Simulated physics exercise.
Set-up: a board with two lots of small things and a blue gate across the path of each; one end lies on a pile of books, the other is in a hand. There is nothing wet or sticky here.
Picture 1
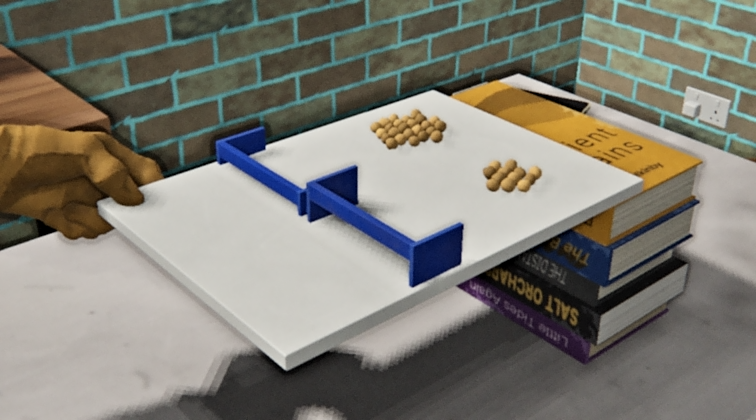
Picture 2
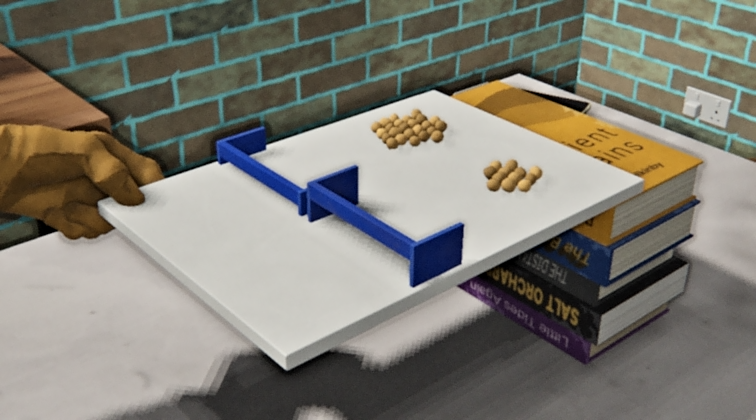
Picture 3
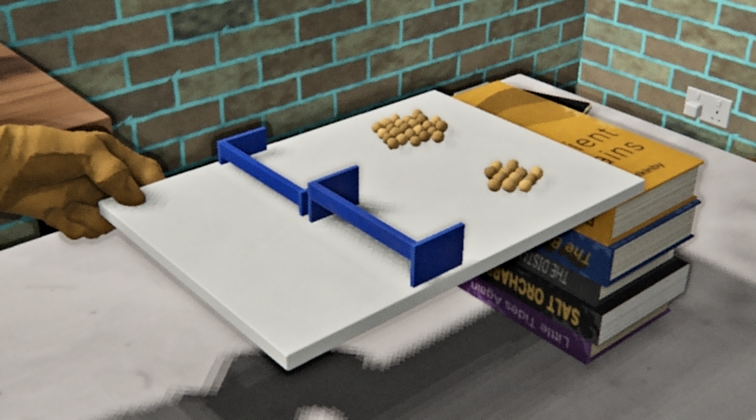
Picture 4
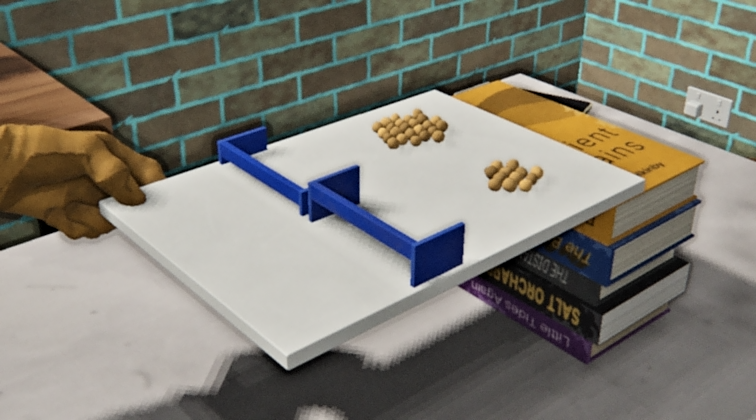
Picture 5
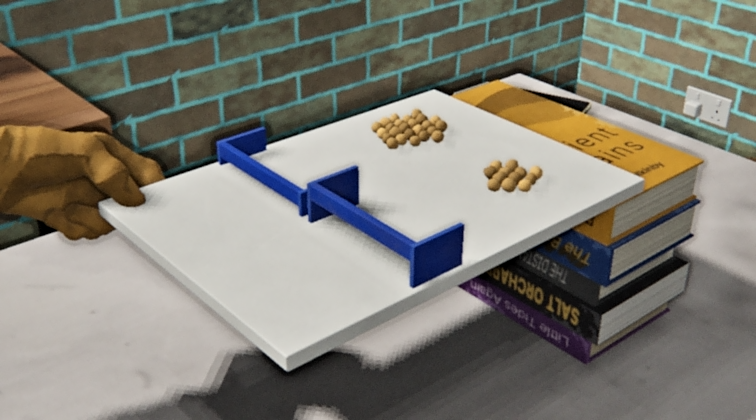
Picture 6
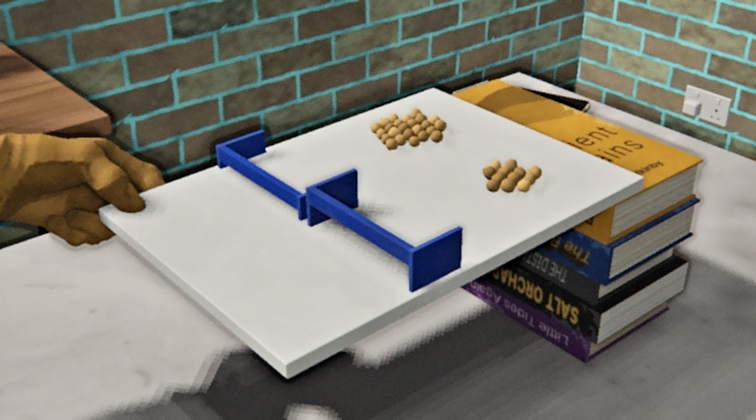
A gloved hand holds a white board with small round pieces, barely lowering its end.
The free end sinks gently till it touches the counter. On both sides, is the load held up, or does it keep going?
In order: The near handful travels onward, the far handful is penned in.
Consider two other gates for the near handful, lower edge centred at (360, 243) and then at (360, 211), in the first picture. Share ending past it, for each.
0 %, then 100 %.
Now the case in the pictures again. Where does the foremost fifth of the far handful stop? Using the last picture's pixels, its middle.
Rest point near (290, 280) px.
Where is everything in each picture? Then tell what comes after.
The first picture shows held end of the board at (290, 350), level; book pile at (545, 153), tall, over half the board's length; near handful at (514, 179), a few dried chickpeas; far handful at (404, 129), a few dried chickpeas; near gate at (360, 220), its slot higher than a piece; far gate at (259, 172), its slot lower than a piece.
The second picture shows held end of the board at (290, 350), level; far handful at (405, 129).
The third picture shows held end of the board at (291, 350), level; near handful at (516, 179).
The fourth picture shows held end of the board at (291, 349), level; far handful at (406, 129).
The fifth picture shows held end of the board at (291, 351), level; near handful at (515, 179).
The sixth picture shows held end of the board at (291, 358), down by 1°; book pile at (545, 152); near handful at (514, 179), not moving; far handful at (404, 129), not moving; near gate at (359, 225); far gate at (259, 177).
Then, 0.62 s past the last view, board sloping at 18°; near handful where it was; far handful where it was.
Then, 1.16 s past the last view, board sloping at 31°; near handful all past its gate; far handful has reached its gate.
Then, 1.62 s past the last view, board resting at 31°; near handful all past its gate; far handful has reached its gate.
Finally, board resting at 31°; near handful all past its gate; far handful gathered behind its gate.
